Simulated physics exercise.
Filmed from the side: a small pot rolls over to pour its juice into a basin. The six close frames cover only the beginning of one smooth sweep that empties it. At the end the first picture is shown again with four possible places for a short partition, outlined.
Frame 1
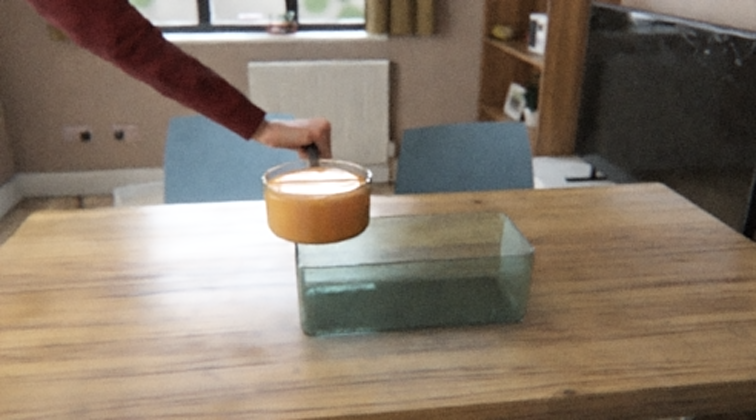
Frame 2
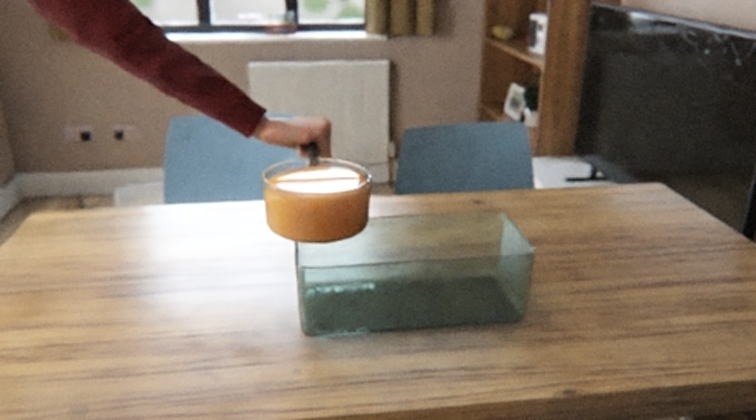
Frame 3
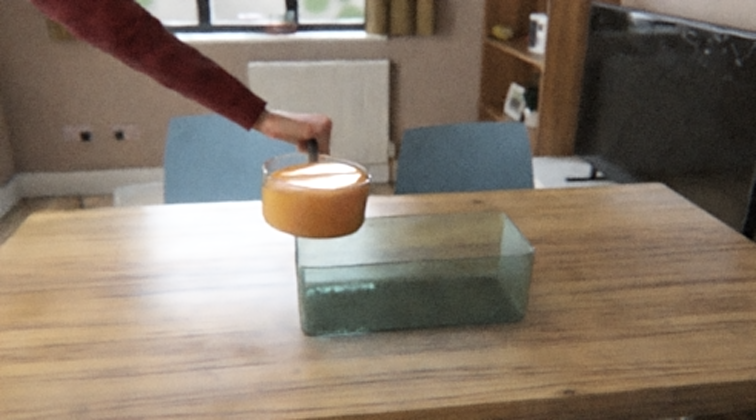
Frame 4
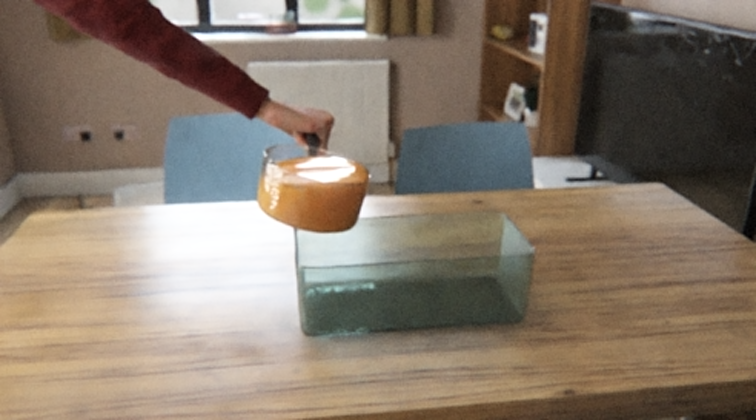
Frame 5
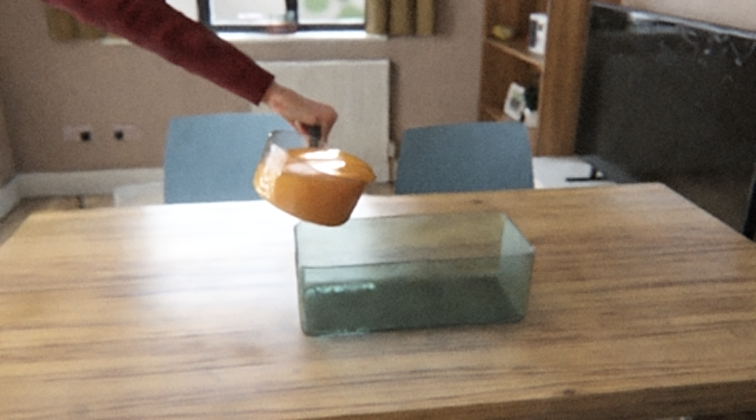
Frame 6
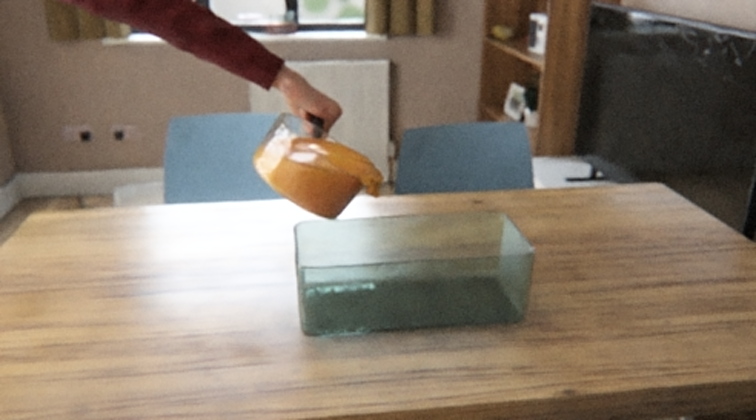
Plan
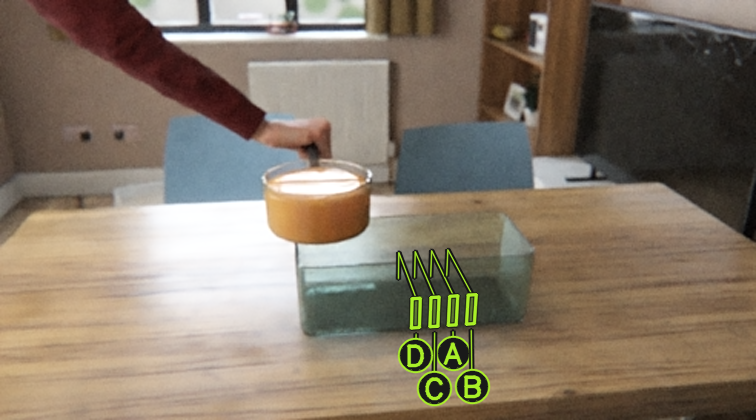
A hand in a red sleeve held a small clear pot of orange juice over a glass basin on a wooden table, then steadily tilted it to the right until juice reached over the lip.
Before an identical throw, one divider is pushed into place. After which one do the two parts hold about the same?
A beats the others.
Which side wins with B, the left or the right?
The left one.
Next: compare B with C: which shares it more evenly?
Here it is position C.
In lime, A at (452, 331); B at (471, 330); C at (434, 332); D at (416, 334).
With A, about 46 % ends left of the wall and 49 % right of it; 6 % is lost outside.
With B, about 72 % ends left of the wall and 17 % right of it; 11 % is lost outside.
With C, about 33 % ends left of the wall and 62 % right of it; 5 % is lost outside.
With D, about 16 % ends left of the wall and 80 % right of it; 4 % is lost outside.
